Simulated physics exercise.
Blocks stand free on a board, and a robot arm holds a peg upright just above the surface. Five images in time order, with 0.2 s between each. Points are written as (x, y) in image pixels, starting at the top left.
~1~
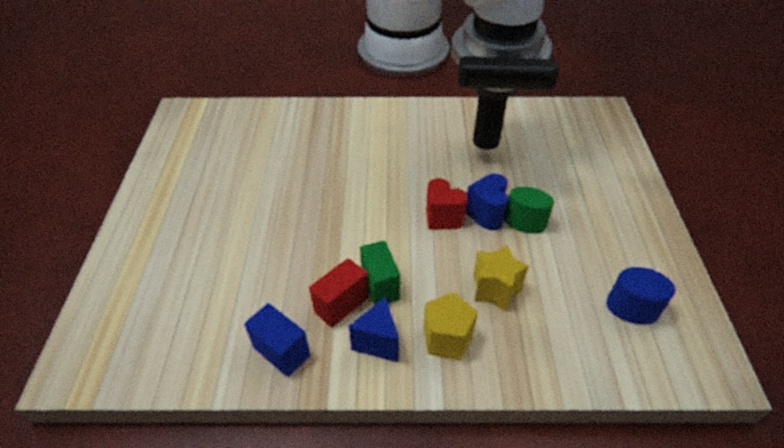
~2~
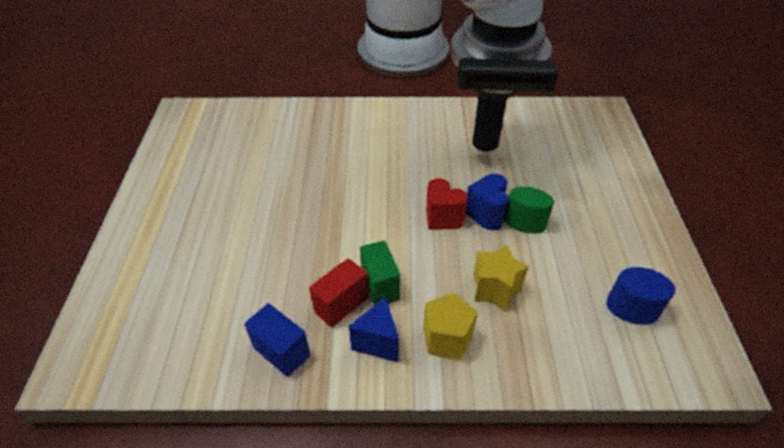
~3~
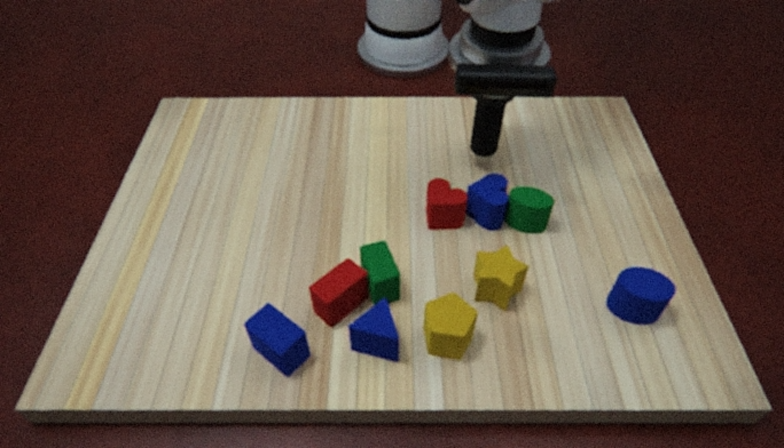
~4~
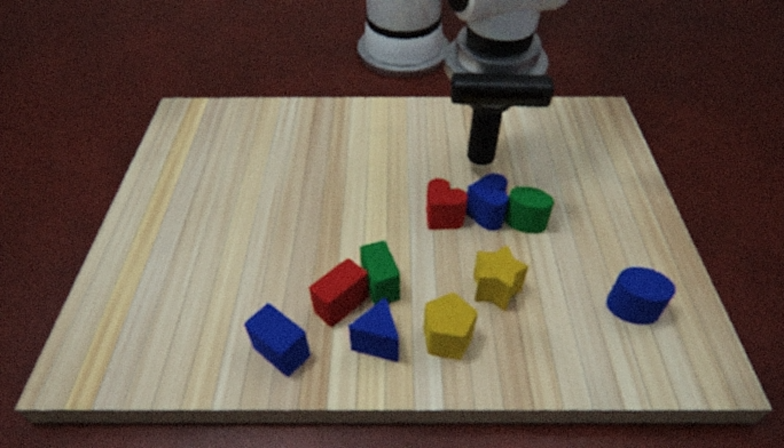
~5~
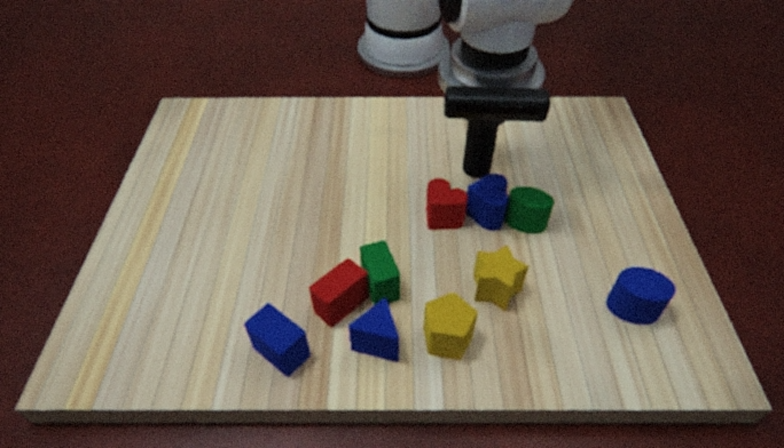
The clip shows a robot arm holding a dark peg upright above a wooden board scattered with red, blue, green and yellow blocks; the peg moves slightly toward the heart-shaped blocks, drifting a little left, while the blocks stay still.
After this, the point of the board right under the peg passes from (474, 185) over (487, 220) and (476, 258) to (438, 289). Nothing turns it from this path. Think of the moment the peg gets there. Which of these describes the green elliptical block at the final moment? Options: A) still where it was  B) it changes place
It's B.
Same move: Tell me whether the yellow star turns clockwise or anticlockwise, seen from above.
The block turns clockwise.
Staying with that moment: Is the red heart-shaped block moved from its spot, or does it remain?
It is left in place.
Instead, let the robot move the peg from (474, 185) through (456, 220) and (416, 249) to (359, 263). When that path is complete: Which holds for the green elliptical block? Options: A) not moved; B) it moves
The one that fits is A, not moved.
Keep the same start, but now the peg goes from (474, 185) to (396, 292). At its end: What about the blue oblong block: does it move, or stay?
My prediction: It moves.
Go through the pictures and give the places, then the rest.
In the first frame, peg's lower end at (486, 142); red heart-shaped block at (445, 192); blue heart-shaped block at (492, 188); yellow star at (501, 264); green elliptical block at (532, 196).
In the second frame, peg at (485, 143); blocks still.
In the third frame, peg at (484, 148); blocks still.
In the fourth frame, peg at (481, 157); blocks still.
In the fifth frame, peg at (476, 169); red heart-shaped block at (445, 192); blue heart-shaped block at (492, 188); yellow star at (501, 264); green elliptical block at (532, 196).
What follows on the original path. One third of the way, peg at (490, 205); blue heart-shaped block at (500, 220); green elliptical block at (539, 202), turned 35° anticlockwise.
Two thirds of the way, peg at (478, 242); blue heart-shaped block at (509, 251), turned 10° anticlockwise; yellow star at (505, 284), turned 40° clockwise; green elliptical block at (539, 202), turned 35° anticlockwise.
At the end, peg at (439, 274); red heart-shaped block still; blue heart-shaped block at (509, 251), turned 10° anticlockwise; yellow star at (505, 284), turned 40° clockwise; green elliptical block at (539, 202), turned 35° anticlockwise.
